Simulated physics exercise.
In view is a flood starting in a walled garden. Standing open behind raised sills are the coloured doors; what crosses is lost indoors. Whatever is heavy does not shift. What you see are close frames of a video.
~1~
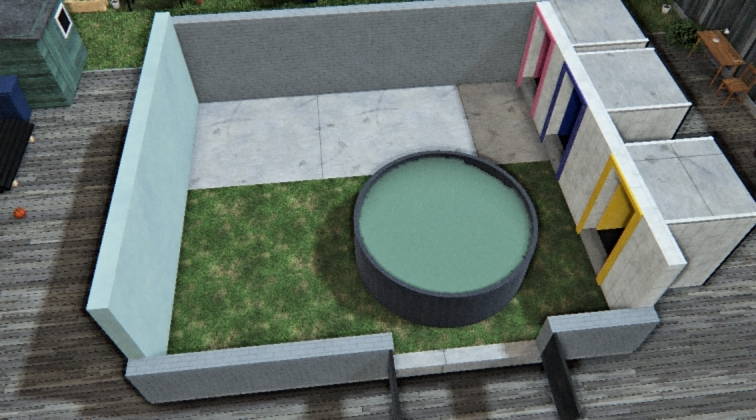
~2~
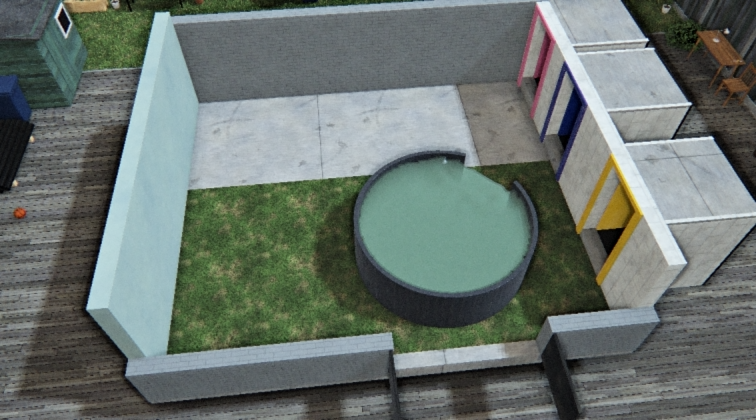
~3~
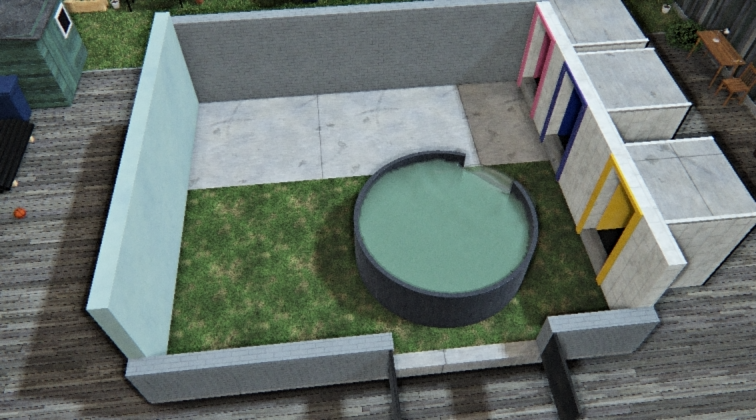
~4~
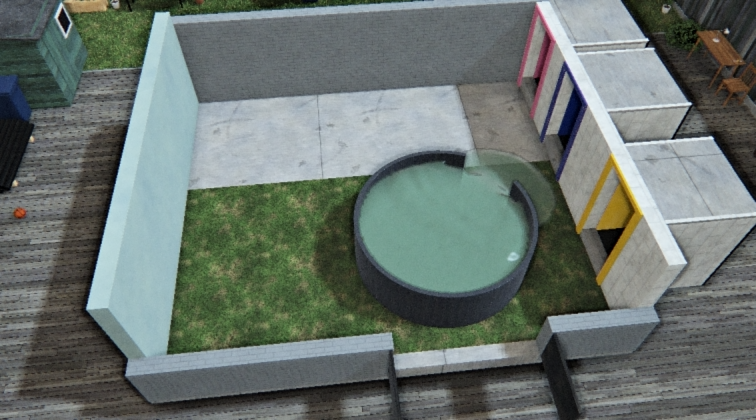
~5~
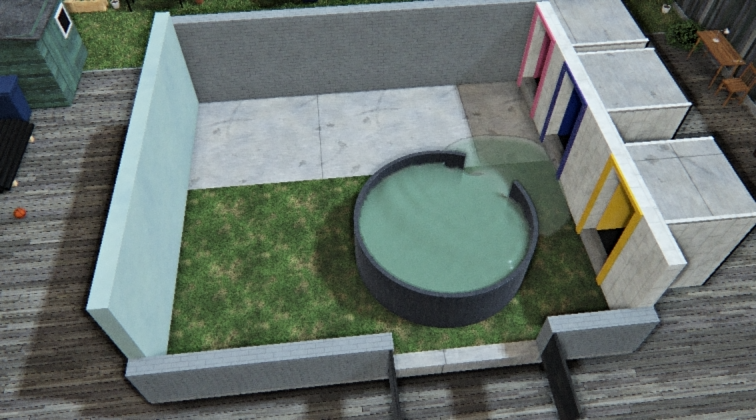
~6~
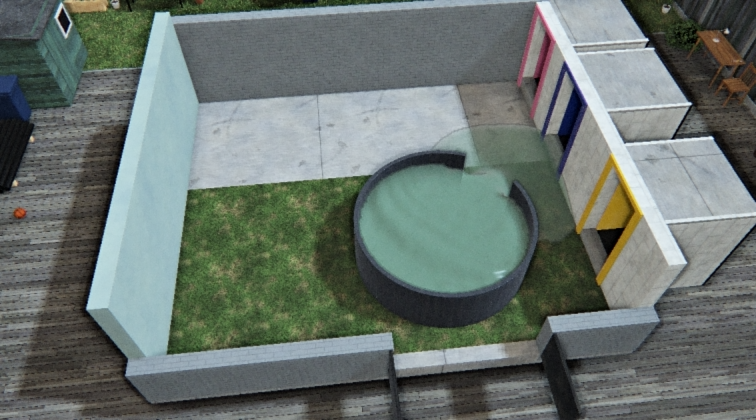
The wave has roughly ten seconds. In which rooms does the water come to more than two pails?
Taking them in turn, the blue door goes beyond two pails, the yellow door keeps to two pails or fewer, the pink door goes beyond two pails.
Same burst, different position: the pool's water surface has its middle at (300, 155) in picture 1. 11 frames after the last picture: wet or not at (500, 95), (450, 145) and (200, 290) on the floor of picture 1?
Soaked, soaked, bone-dry.
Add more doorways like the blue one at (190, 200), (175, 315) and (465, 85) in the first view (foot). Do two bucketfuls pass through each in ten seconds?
Sure - the first stays short, the second stays short, the third gets past.
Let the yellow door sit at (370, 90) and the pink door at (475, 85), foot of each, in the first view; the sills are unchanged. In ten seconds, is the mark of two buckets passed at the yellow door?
I'd say the yellow door remains short of it.
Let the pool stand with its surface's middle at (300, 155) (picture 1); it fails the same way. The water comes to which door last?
It's the yellow door.
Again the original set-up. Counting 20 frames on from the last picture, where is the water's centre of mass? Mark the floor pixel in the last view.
Close to (451, 201).
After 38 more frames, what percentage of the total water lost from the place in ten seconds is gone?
Close to 75 per cent, I'd say.
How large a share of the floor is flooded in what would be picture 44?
It works out to about 80 in a hundred.
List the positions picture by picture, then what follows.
The first frame shows the round pool at (445, 220) is whole and still.
In the second frame, the front is at a hidden place, out from the gap on the round pool's far side.
In the third frame, the front is at a hidden place, out from the gap on the round pool's far side.
In the fourth frame, water pours out on the round pool's far side and has run to (521, 158).
In the fifth frame, the front is at (541, 147), out from the gap on the round pool's far side.
In the sixth frame, water pours out on the round pool's far side and has run to (534, 128).
A moment on, water covers 25 % of the floor; the blue door over two buckets in, the yellow door wet at the sill, nothing in, the pink door wet at the sill, nothing in.
Next, water covers 30 % of the floor; the blue door far over two buckets in, the yellow door wet at the sill, nothing in, the pink door over two buckets in.
Then, water covers 55 % of the floor; the blue door far over two buckets in, the yellow door wet at the sill, nothing in, the pink door far over two buckets in.
Later, water covers 80 % of the floor; the blue door far over two buckets in, the yellow door wet at the sill, nothing in, the pink door far over two buckets in.
In the end, water covers 95 % of the floor; the blue door far over two buckets in, the yellow door wet at the sill, nothing in, the pink door far over two buckets in.
